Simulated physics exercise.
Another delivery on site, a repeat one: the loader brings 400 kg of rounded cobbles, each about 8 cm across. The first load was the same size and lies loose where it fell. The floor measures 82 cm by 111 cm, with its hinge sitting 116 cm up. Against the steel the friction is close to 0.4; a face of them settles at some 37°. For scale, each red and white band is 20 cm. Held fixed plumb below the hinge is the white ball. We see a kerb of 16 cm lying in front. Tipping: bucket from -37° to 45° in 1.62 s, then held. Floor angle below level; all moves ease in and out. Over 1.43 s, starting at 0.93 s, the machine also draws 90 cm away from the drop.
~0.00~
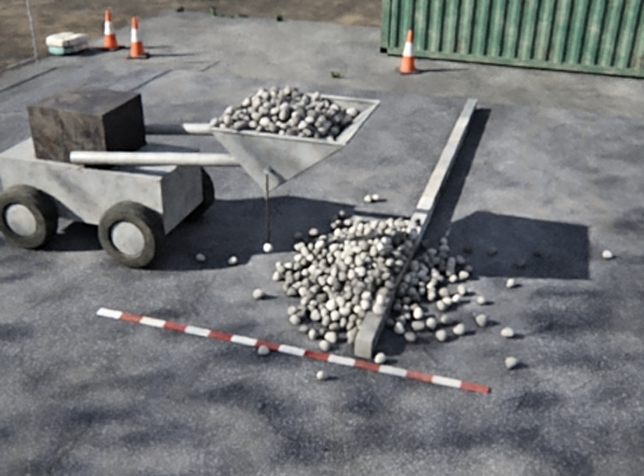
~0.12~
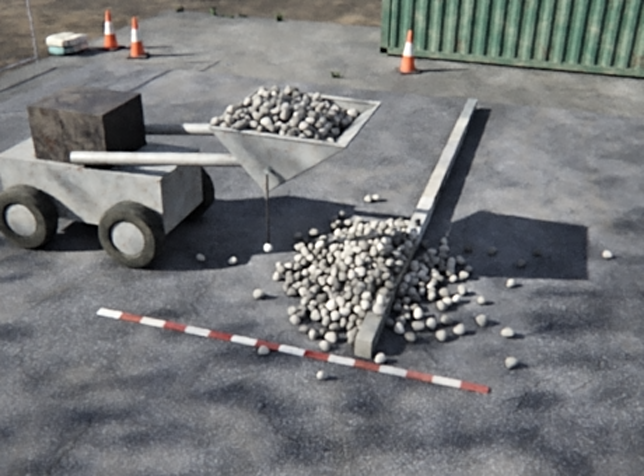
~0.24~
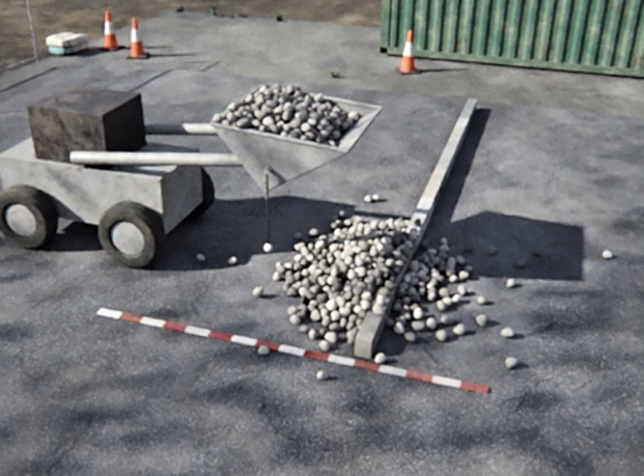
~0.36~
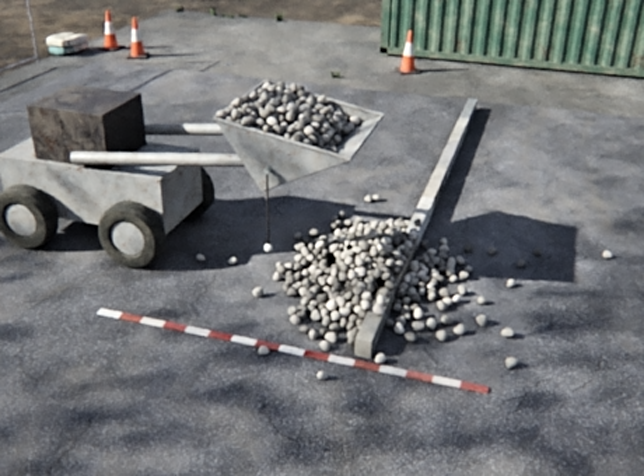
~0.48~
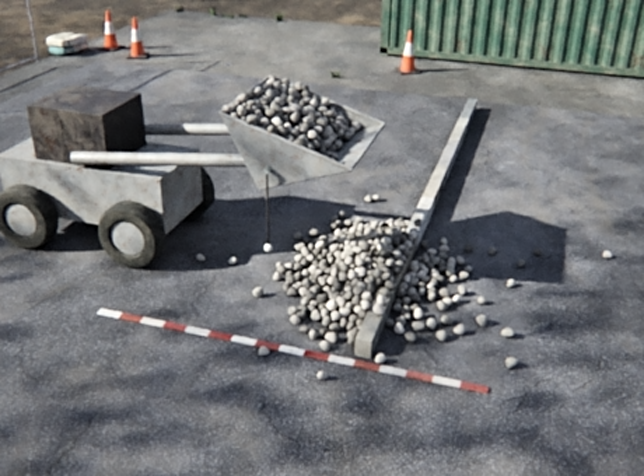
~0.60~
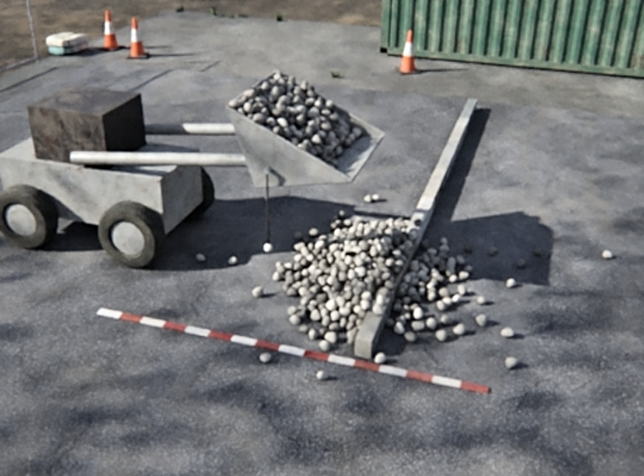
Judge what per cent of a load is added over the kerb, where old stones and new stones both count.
The amount added is about 4 per cent of a load.
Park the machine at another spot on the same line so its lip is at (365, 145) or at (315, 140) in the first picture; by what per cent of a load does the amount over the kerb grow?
Case one about 10 %, case two about 0 %.
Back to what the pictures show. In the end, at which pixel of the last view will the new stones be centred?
Around (326, 255) in the last picture.
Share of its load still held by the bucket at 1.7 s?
It holds some 5 percent.
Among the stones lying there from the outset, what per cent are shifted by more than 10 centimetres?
5 %.
After 1.2 s the floor is at 32°; in per cent of one load, 86 in the bucket, 100 on this side of the kerb, 14 over the kerb; the foremost stones are at (522, 293).
After 1.7 s the floor is at 45°; in per cent of one load, 3 in the bucket, 181 on this side of the kerb, 16 over the kerb; the foremost stones are at (522, 293).
After 2.8 s the floor is at 45°; in per cent of one load, 0 in the bucket, 183 on this side of the kerb, 18 over the kerb; the foremost stones are at (526, 290).
After 5.3 s the floor is at 45°; in per cent of one load, 0 in the bucket, 183 on this side of the kerb, 18 over the kerb; the foremost stones are at (526, 290). Net gain over the kerb, 4.
